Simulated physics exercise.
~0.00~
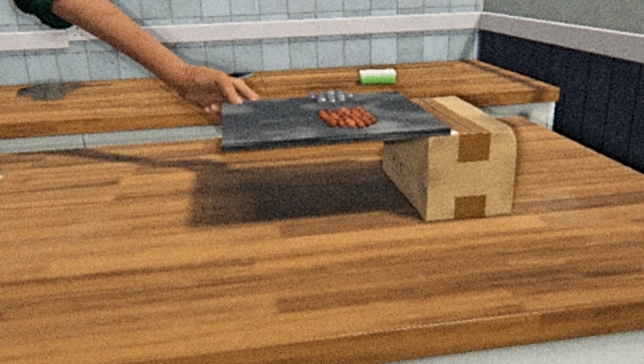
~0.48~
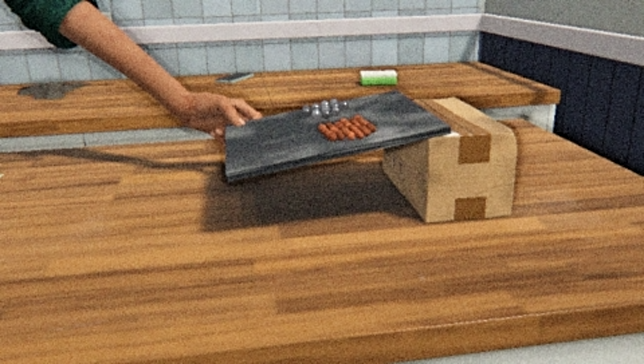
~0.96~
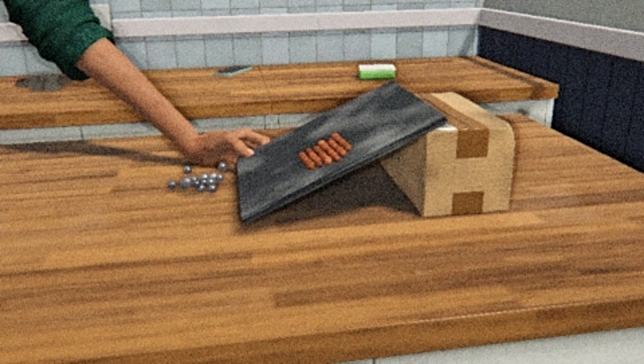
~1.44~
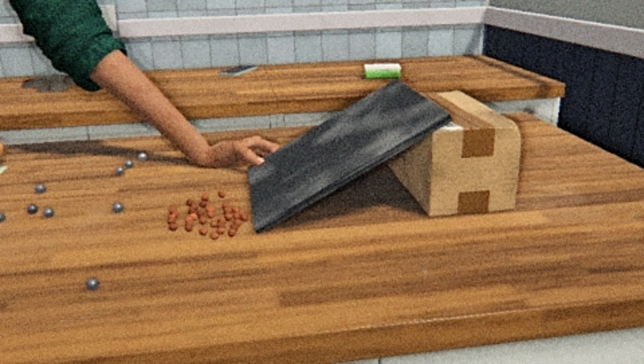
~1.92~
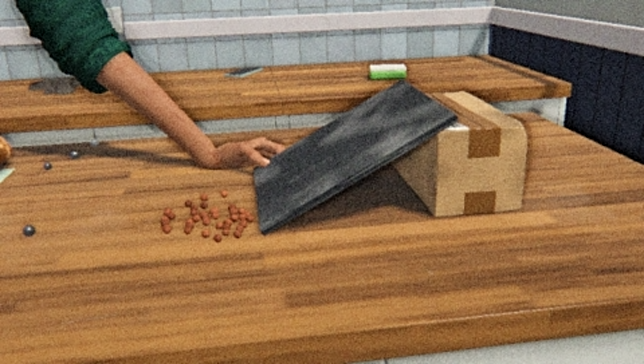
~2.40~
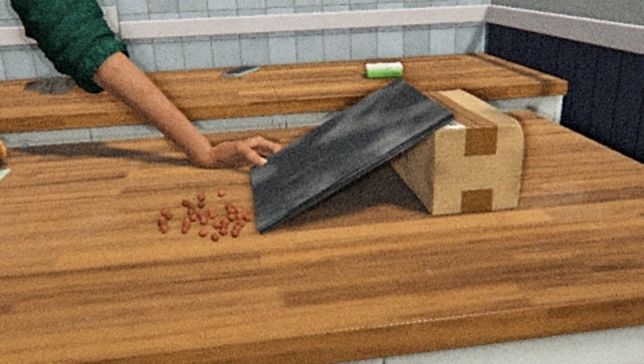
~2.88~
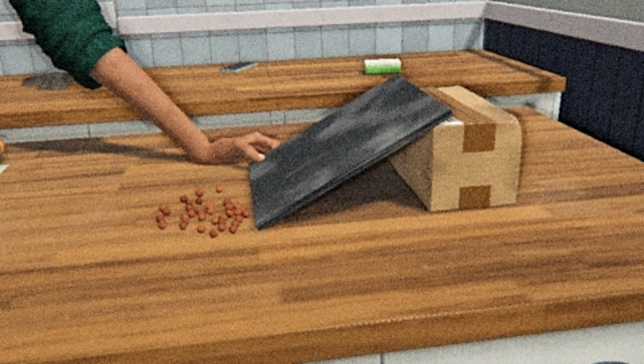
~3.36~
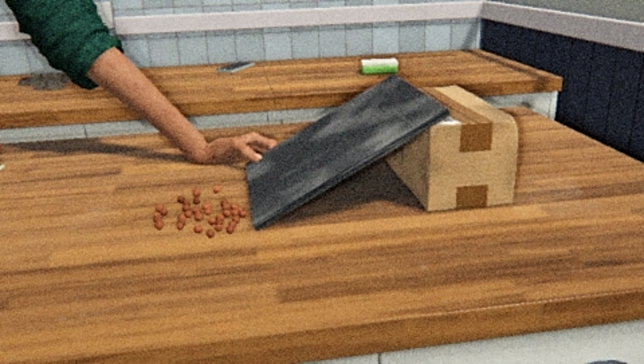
The video shows a hand lowering one end of a dark board propped on a cardboard box until it rests on the wooden counter; small grey balls roll off far to the left and out of view, while reddish-brown pieces slide down later and settle near the board's foot.
